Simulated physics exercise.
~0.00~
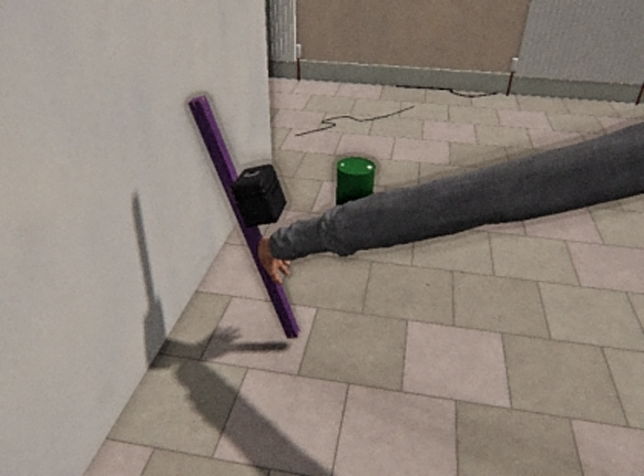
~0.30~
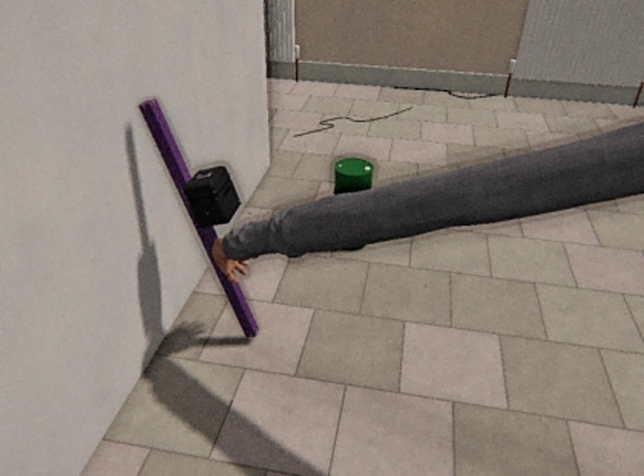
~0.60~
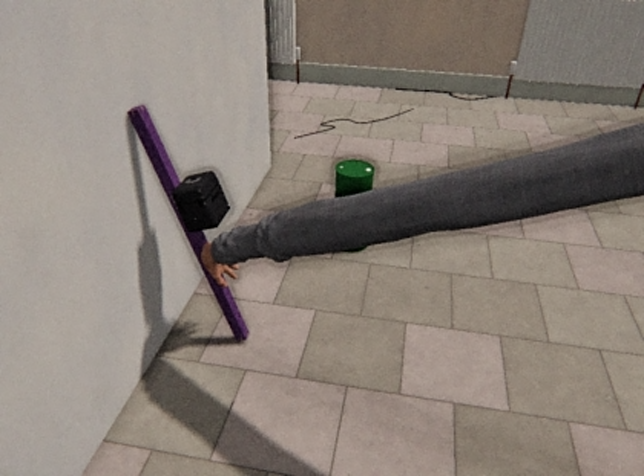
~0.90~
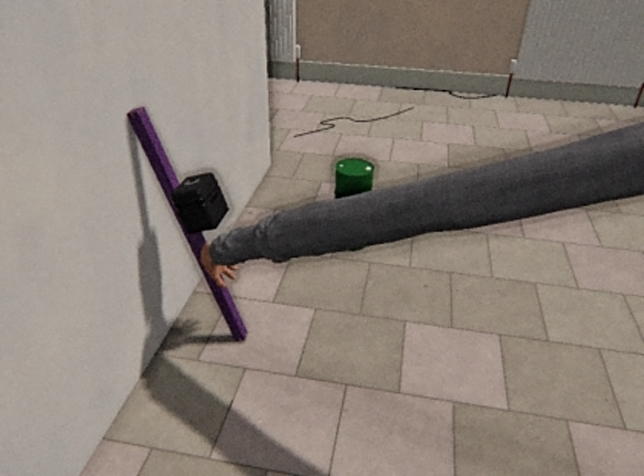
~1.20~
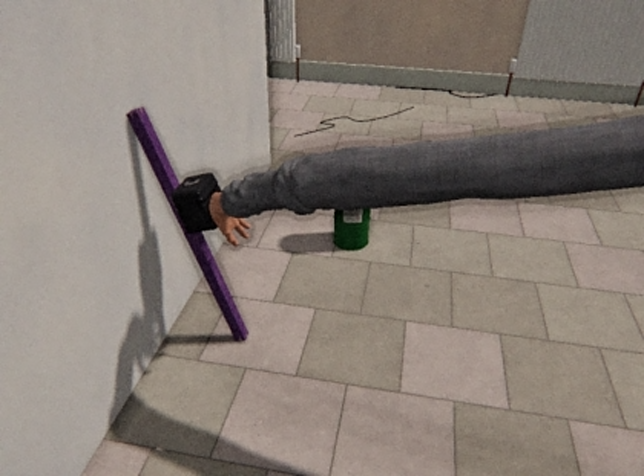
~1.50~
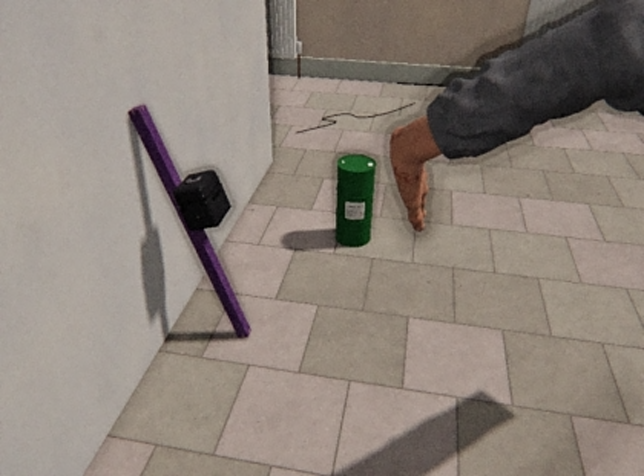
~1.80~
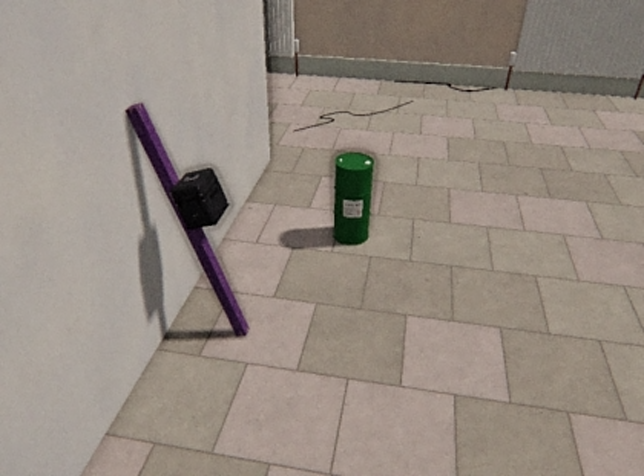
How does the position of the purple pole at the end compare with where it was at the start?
At the end the purple pole stands a little farther to the left than it did at the start, leaning against the wall.
